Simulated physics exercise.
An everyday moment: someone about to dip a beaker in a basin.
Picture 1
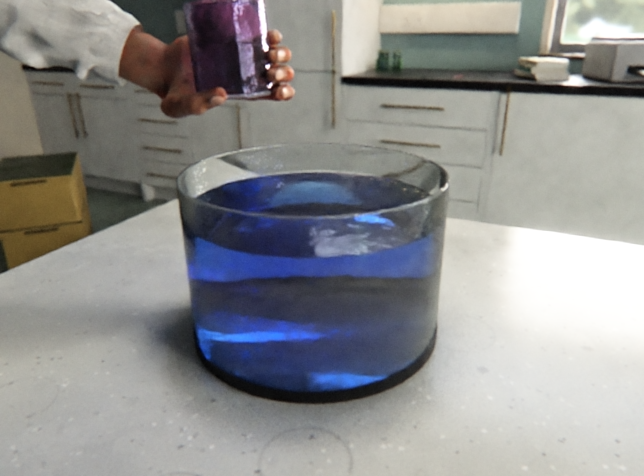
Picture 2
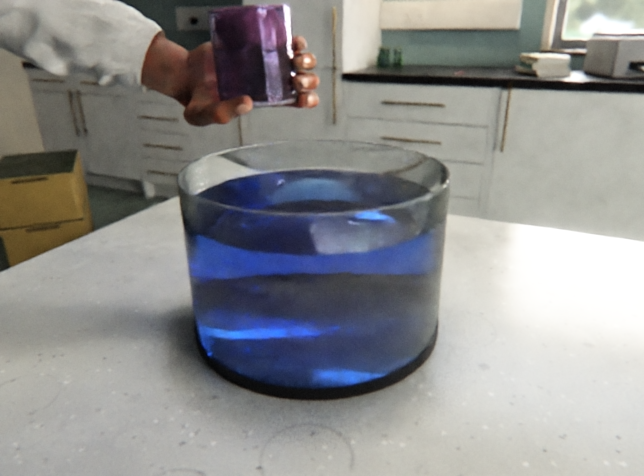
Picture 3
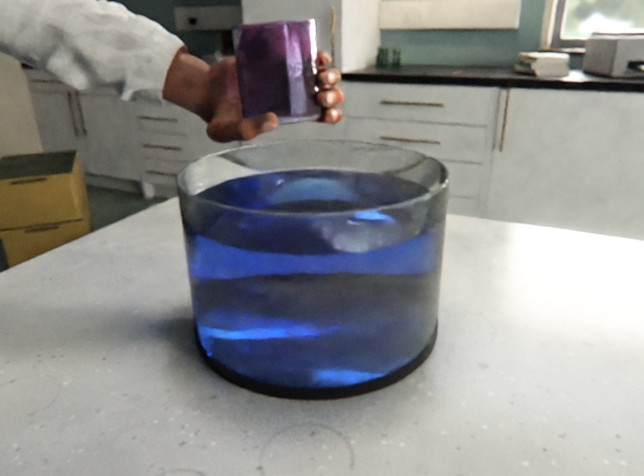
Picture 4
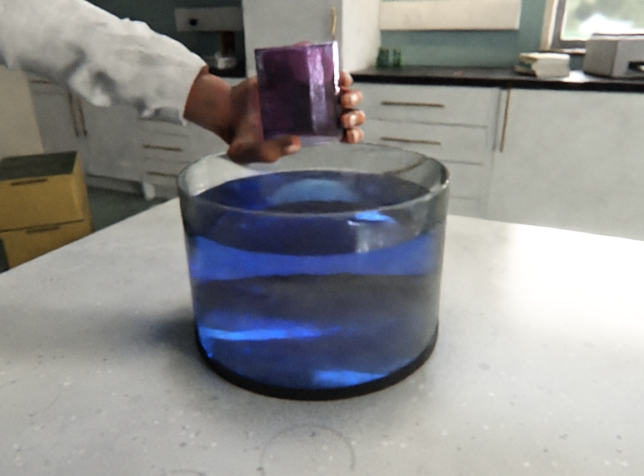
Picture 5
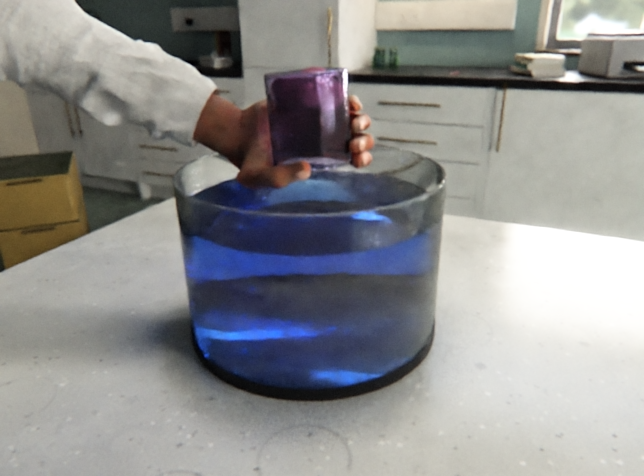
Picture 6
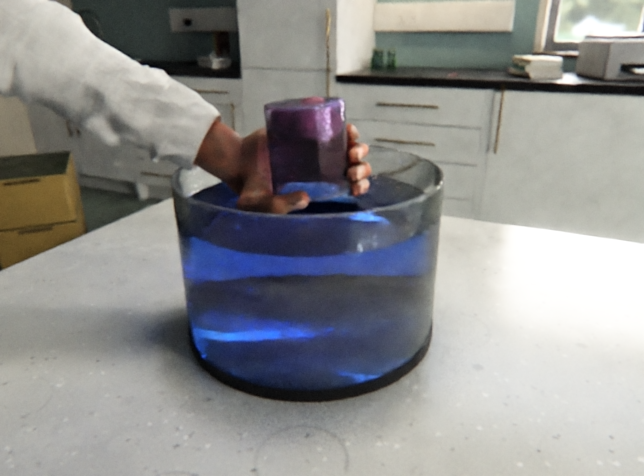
A hand in a white sleeve moved a purple, see-through beaker, held mouth down, in from the left over a large glass basin of blue liquid, then lowered it to just above the surface.
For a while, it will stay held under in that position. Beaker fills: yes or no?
No.
Shortly, the beaker enters the dyed water.
Then, air is trapped inside and holds the level down.
At the finish, the beaker is under, still full of air, and the paper towel is dry.
